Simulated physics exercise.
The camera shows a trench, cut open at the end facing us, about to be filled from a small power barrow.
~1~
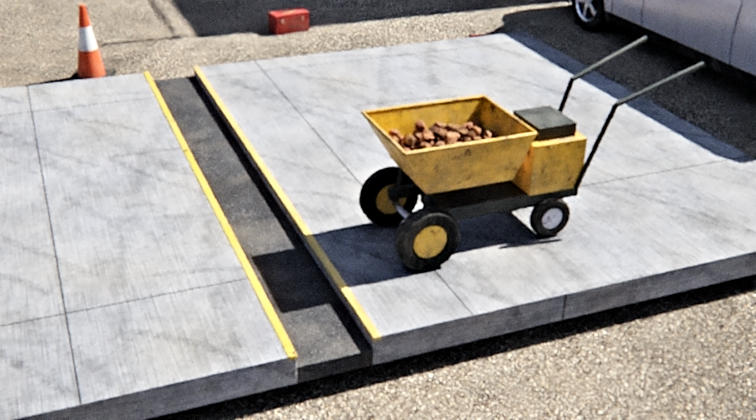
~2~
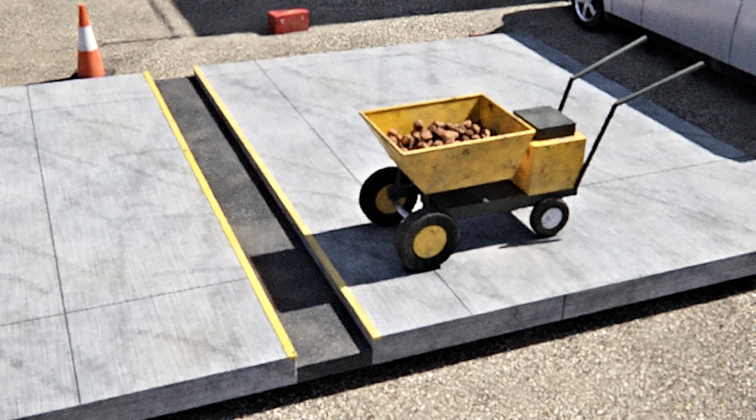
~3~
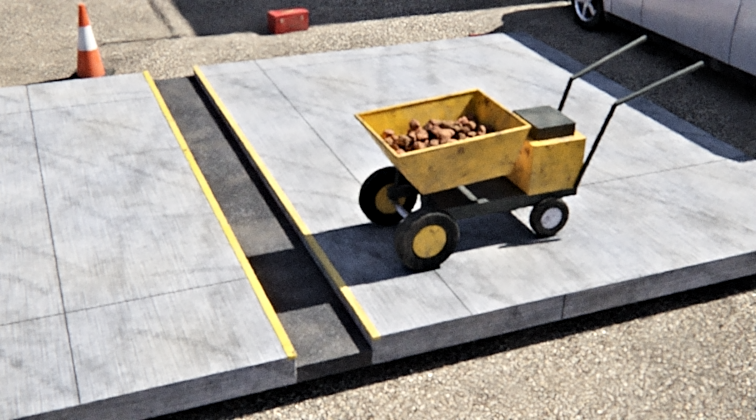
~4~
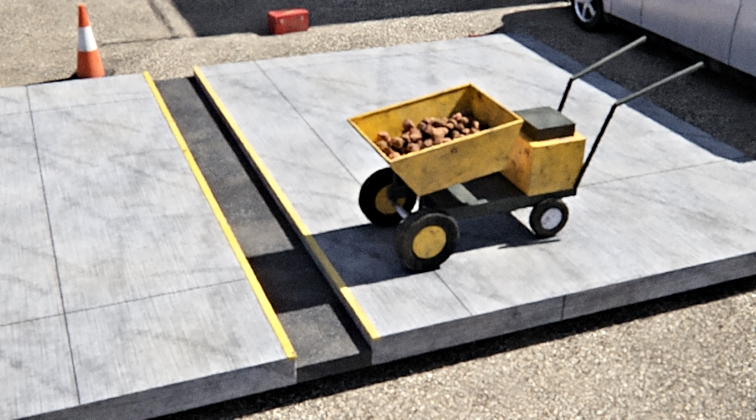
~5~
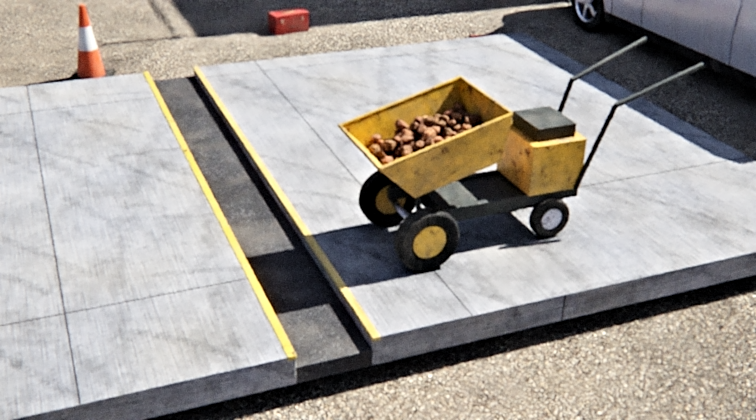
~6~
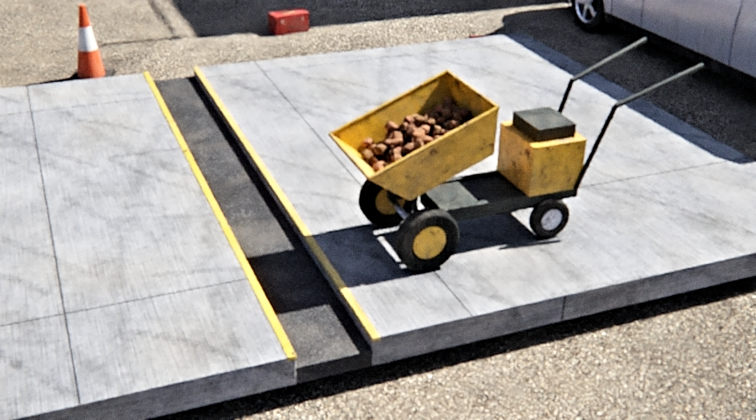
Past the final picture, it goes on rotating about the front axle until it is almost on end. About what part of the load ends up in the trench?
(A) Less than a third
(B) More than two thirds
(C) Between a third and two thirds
Answer: B.
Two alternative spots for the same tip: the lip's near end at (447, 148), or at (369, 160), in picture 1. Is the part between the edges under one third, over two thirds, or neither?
Between a third and two thirds, then the middle third.
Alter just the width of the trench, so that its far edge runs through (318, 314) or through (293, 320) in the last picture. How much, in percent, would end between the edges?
In order, some 30 and some 70 percent.
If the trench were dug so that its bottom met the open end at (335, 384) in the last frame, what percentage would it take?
Estimated share: Approx. 100 per cent.
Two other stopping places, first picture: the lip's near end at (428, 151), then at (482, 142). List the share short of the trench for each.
Roughly 10 per cent, and 60 per cent.
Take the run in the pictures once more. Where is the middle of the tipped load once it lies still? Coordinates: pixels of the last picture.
Around (288, 270), give or take.
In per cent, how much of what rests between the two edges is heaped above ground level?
Estimate: Close to 40 in a hundred.
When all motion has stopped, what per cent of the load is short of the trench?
Roughly 0 percent of the pieces, I think.
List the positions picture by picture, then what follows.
The first picture shows lip of the skip (405, 154), level; top of the load (450, 139), clay clods; first edge of the trench (357, 306); far edge (276, 323), the trench over half as wide as the skip, and shallow for its width.
The second picture shows lip of the skip (403, 155), tipped barely; top of the load (448, 139).
The third picture shows lip of the skip (397, 157), tipped barely; top of the load (450, 134).
The fourth picture shows lip of the skip (389, 162), tipped a little; top of the load (453, 137).
The fifth picture shows lip of the skip (380, 169), tipped clearly; top of the load (459, 130).
The sixth picture shows lip of the skip (369, 178), tipped clearly; top of the load (449, 126); first edge of the trench (356, 307); far edge (275, 324).
Just after the last frame, skip tipped steeply; every one in the skip.
A moment on, skip tipped right over; the larger part in the skip; about a tenth in or heaped over the trench; just a few falling.
Further on, skip tipped right over; roughly a third in the skip; roughly two thirds in or heaped over the trench; just a few beyond it.
When it is over, skip tipped right over; roughly a quarter in the skip; the larger part in or heaped over the trench; just a few beyond it.
